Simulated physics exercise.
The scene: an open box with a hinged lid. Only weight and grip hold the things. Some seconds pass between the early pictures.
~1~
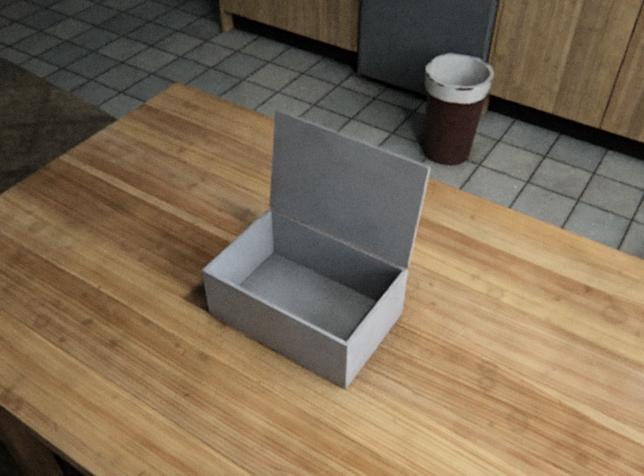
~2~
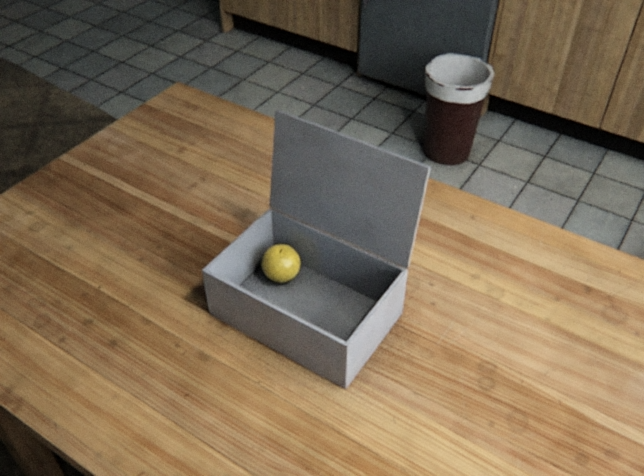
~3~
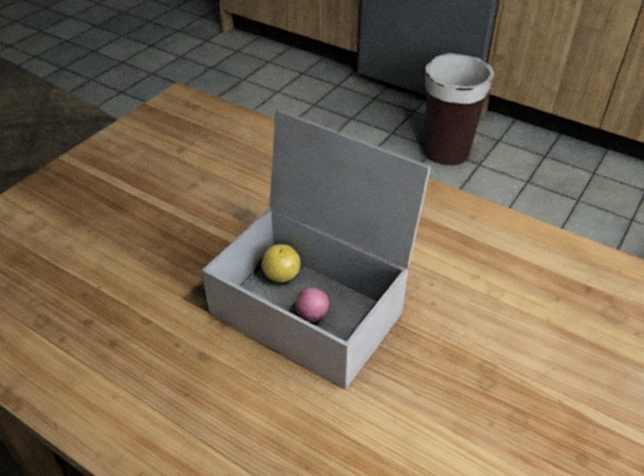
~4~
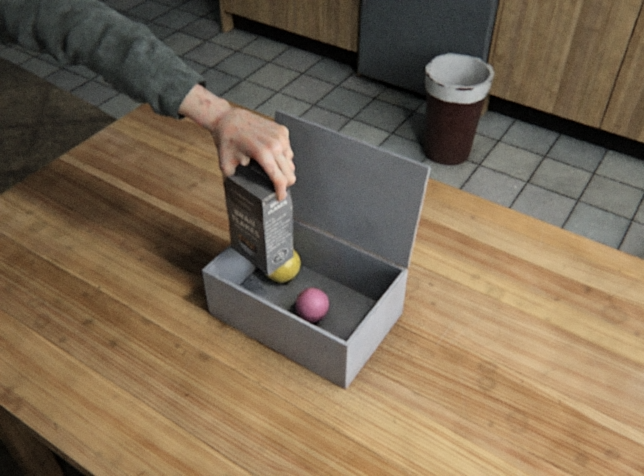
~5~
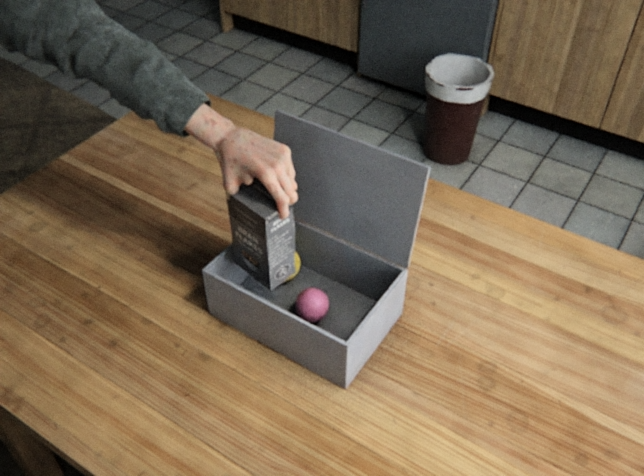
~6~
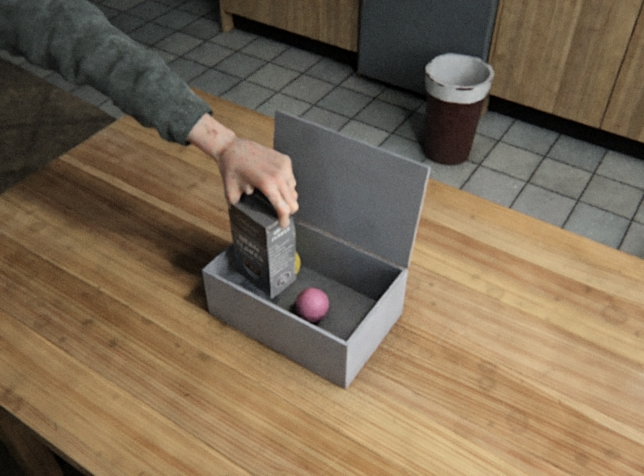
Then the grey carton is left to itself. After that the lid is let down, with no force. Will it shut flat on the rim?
Here the lid is held up.
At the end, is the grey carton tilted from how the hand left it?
The grey carton stays as placed.
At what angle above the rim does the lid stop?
Some 30° above the rim.
Then, 0.40 s past the last view, grey carton rocked 7° from its first pose near (251, 275).
Then, 1.30 s past the last view, lid 78° above the rim; grey carton displaced about its own width near (257, 277).
Then, 1.70 s past the last view, lid 50° above the rim; grey carton displaced about its own width near (257, 277).
Then, 3.30 s past the last view, lid 29° above the rim; grey carton displaced about its own width near (257, 277).
Finally, lid 29° above the rim; moved from the start, grey carton; the other 2 still in place. Final places as the last picture's camera would see them, grey carton near (257, 277).
